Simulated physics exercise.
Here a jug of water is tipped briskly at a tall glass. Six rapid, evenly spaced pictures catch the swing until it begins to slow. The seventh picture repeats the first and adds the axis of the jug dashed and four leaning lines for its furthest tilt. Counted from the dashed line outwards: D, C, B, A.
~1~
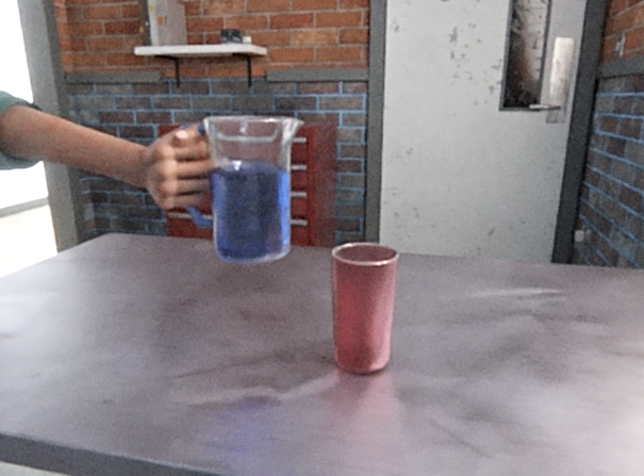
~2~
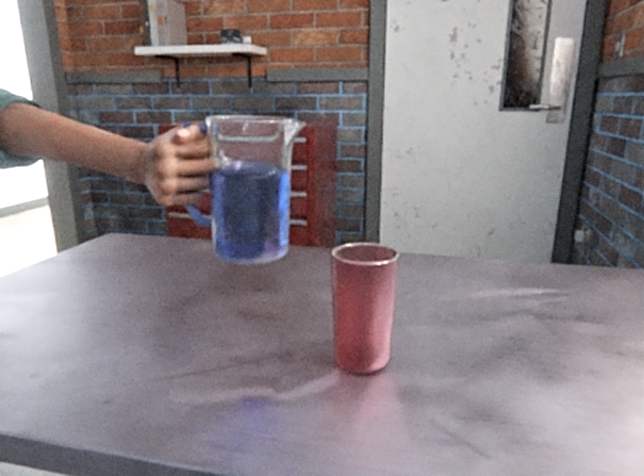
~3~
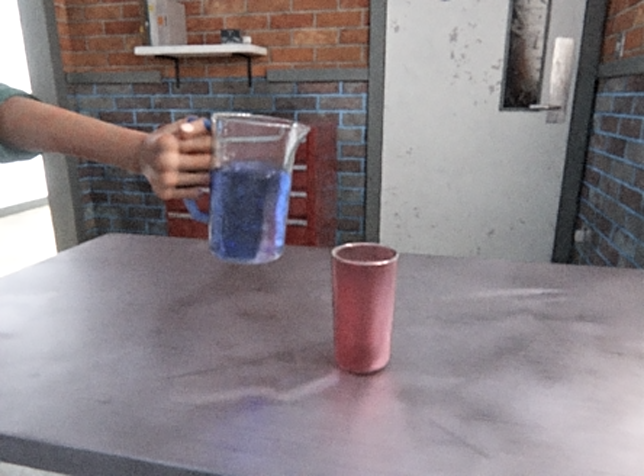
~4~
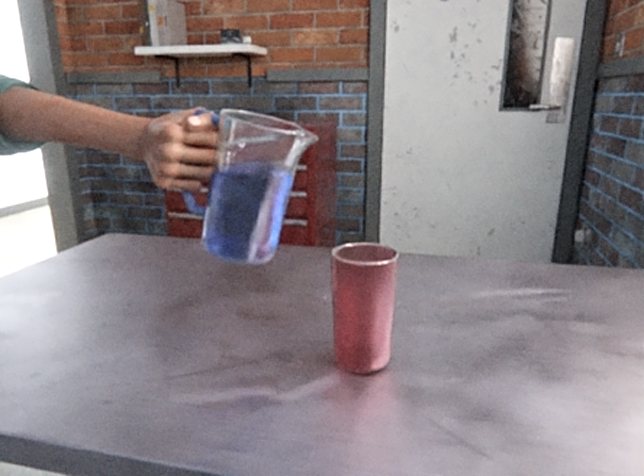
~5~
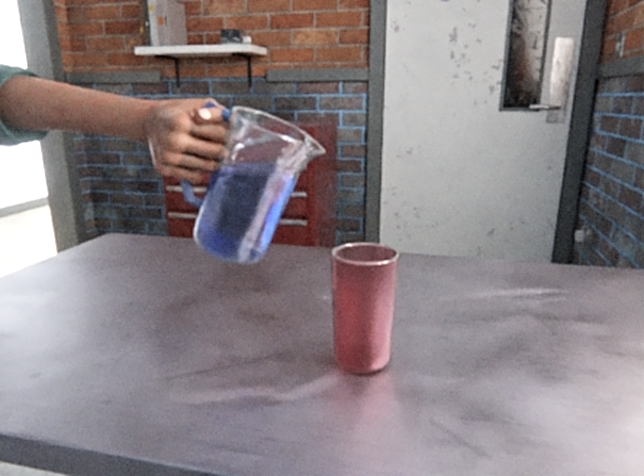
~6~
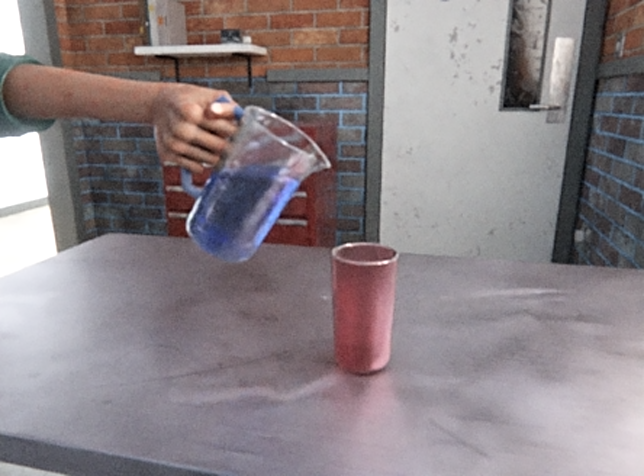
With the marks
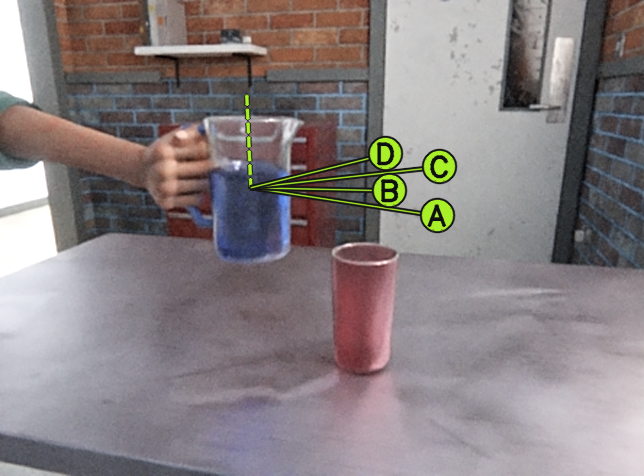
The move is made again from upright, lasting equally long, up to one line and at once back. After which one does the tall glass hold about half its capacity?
D works best here.
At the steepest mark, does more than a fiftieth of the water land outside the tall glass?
Yes.
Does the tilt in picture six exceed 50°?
No.
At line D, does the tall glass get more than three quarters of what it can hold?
No.
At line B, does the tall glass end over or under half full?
Over.
On the marked copy, A at (420, 213); B at (372, 190); C at (422, 168); D at (369, 158).
Choosing A, the tall glass ends with about 66 % of what it can hold; 32 % of the water is spilt.
Choosing B, the tall glass ends with about 80 % of what it can hold; 8 % of the water is spilt.
Choosing C, the tall glass ends with about 71 % of what it can hold.
Choosing D, the tall glass ends with about 51 % of what it can hold.
